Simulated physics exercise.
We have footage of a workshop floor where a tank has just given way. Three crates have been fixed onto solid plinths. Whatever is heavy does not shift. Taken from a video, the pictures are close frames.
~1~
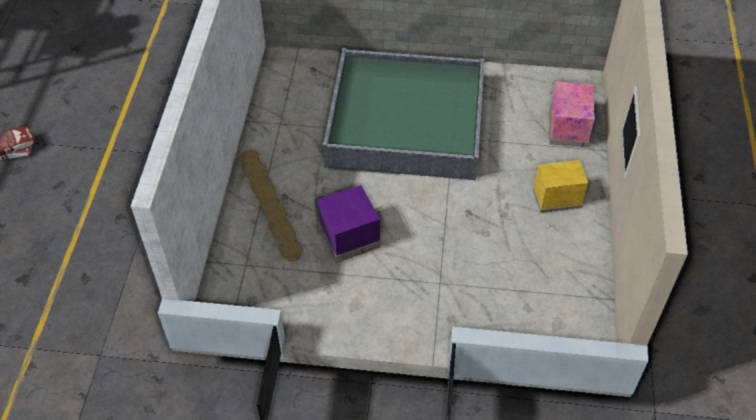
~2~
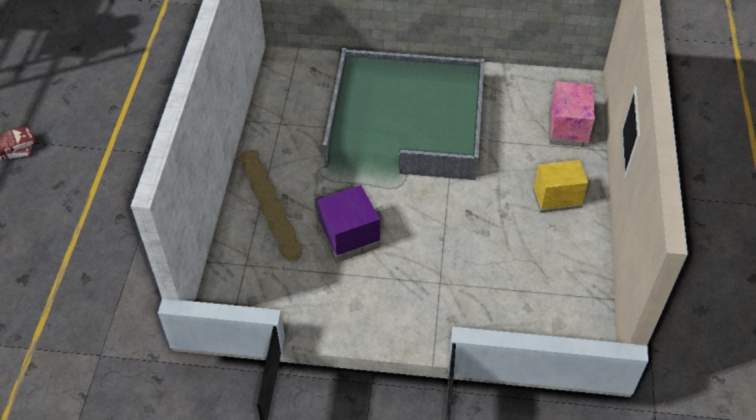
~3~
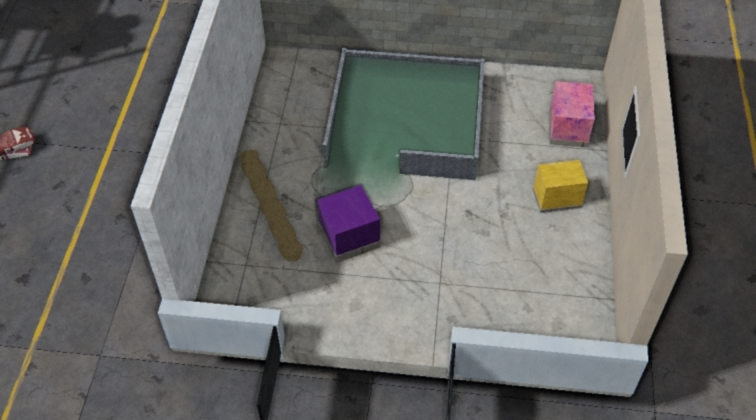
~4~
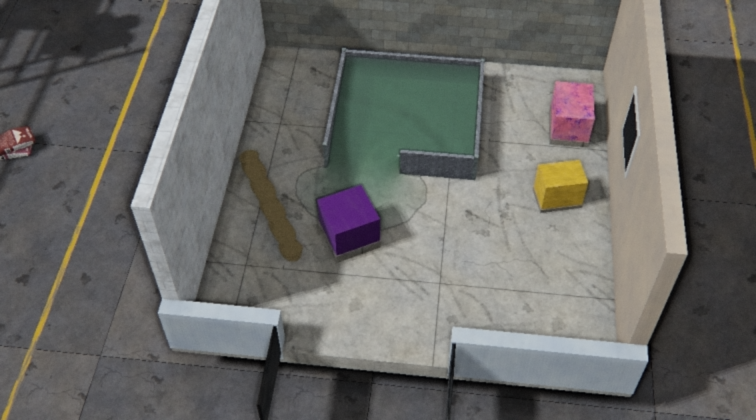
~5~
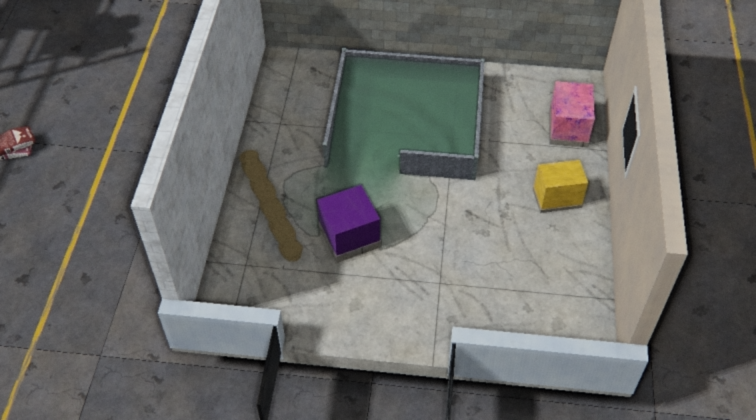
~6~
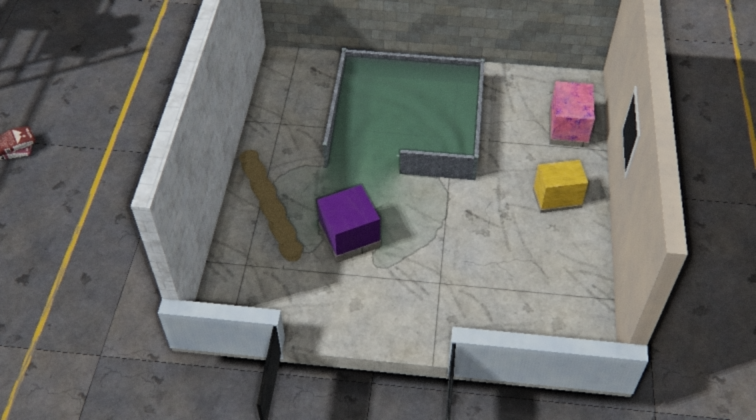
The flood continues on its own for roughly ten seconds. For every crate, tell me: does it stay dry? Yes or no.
Here is how it goes: The pink crate, yes, it stays dry; the yellow crate, no, it gets wet; the purple crate, no, it gets wet.
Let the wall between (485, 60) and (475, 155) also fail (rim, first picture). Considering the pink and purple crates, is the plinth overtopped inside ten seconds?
In that case the pink one is flooded and the purple one is never flooded.
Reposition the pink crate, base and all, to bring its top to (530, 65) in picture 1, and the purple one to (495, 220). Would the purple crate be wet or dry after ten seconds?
The purple crate simply stays high and dry.
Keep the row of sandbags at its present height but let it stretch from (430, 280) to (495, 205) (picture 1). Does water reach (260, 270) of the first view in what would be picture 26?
Looks like it ends up soaked.
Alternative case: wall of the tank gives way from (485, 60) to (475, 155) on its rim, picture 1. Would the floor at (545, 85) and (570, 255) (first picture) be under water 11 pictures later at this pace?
I'd expect the first point to be reached and the second point to be reached.
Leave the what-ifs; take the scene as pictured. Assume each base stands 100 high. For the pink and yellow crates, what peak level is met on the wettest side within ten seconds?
I'd say 70 per cent for the first one and 130 per cent for the second.
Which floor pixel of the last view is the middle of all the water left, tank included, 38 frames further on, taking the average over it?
That comes out near (396, 172).
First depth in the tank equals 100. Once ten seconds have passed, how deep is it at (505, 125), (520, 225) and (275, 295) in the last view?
Readings in sequence: 6, 10, 6 percent.
A moment on, water covers 15 % of the floor; the pink crate not reached, the yellow crate not reached, the purple crate water round its plinth.
Next, water covers 40 % of the floor; the pink crate not reached, the yellow crate not reached, the purple crate water round its plinth.
Then, water covers 65 % of the floor; the pink crate not reached, the yellow crate water round its plinth, the purple crate water round its plinth.
Later, water covers 75 % of the floor; the pink crate water round its plinth, the yellow crate water round its plinth, the purple crate water round its plinth.
In the end, water covers 95 % of the floor; the pink crate stayed above the water, the yellow crate was topped, the purple crate was topped.
